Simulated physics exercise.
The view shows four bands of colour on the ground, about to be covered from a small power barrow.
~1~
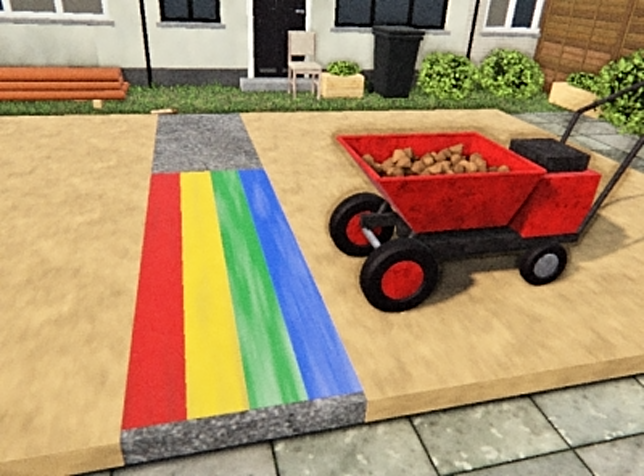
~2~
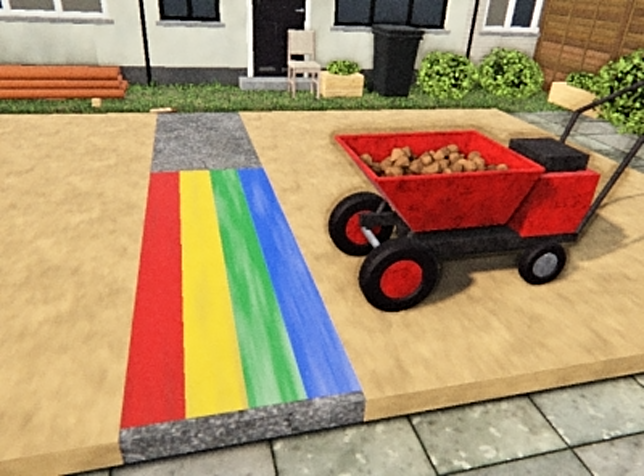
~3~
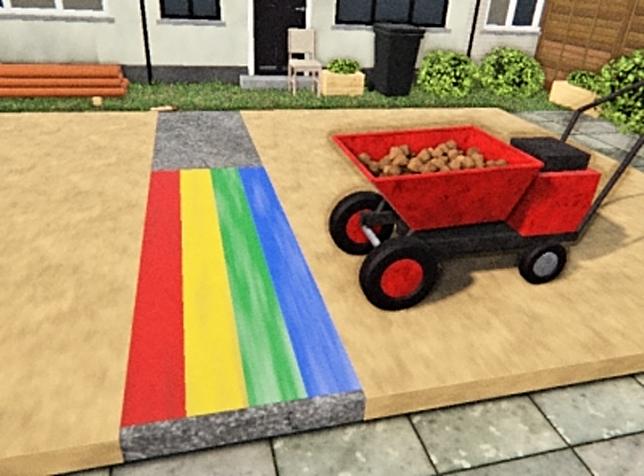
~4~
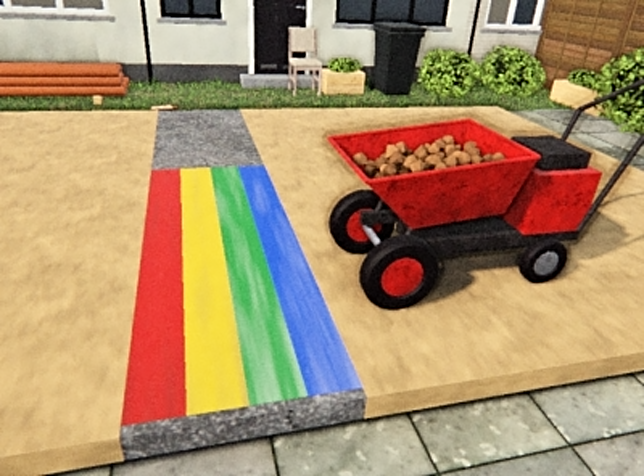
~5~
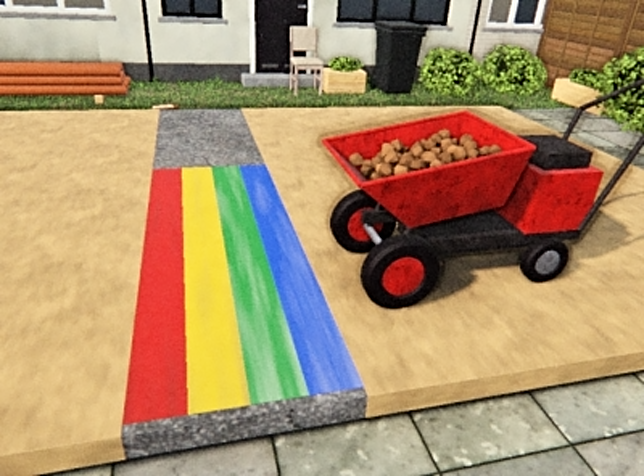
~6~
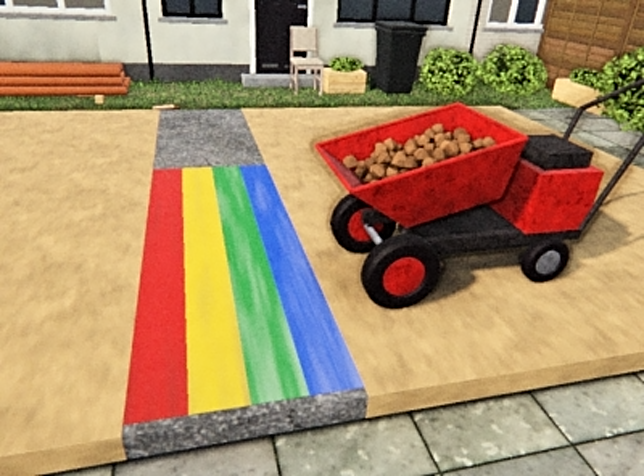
The red skip of a small power barrow, loaded with brown clods, sits level beside red, yellow, green and blue bands on the ground. It then tilts gradually to the left, its lip lowering slightly and its back rising off the black base, while the wheels stay in place.
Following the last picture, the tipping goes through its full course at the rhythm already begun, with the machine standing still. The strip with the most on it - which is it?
That is the green strip.
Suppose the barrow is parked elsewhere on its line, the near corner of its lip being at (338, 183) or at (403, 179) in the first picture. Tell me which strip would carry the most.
At the first place the yellow strip, at the second the green strip.
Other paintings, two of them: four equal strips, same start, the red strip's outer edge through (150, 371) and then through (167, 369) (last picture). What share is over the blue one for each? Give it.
Roughly 0 per cent first, then 0 per cent.
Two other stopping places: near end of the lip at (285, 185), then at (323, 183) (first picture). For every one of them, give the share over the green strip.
Okay, so the first one ends at 0 % and the second at 0 %.
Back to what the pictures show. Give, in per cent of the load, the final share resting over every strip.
The blue strip gets close to 0, the green strip close to 40, the yellow strip close to 25 and the red strip close to 10.
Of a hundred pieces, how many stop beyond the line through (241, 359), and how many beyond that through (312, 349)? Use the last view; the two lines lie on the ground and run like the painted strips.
40 % and 80 %, in that order.
Just after the last frame, skip tipped steeply; every one in the skip.
A moment on, skip tipped right over; the larger part in the skip; roughly a quarter over the green strip; just a few over the yellow strip.
Further on, skip tipped right over; roughly a quarter in the skip; just a few over the blue strip; roughly a third over the green strip; roughly a quarter over the yellow strip; about a tenth over the red strip; about a tenth off the paint.
When it is over, skip tipped right over; roughly a quarter in the skip; just a few over the blue strip; roughly a third over the green strip; roughly a quarter over the yellow strip; about a tenth over the red strip; about a tenth off the paint.
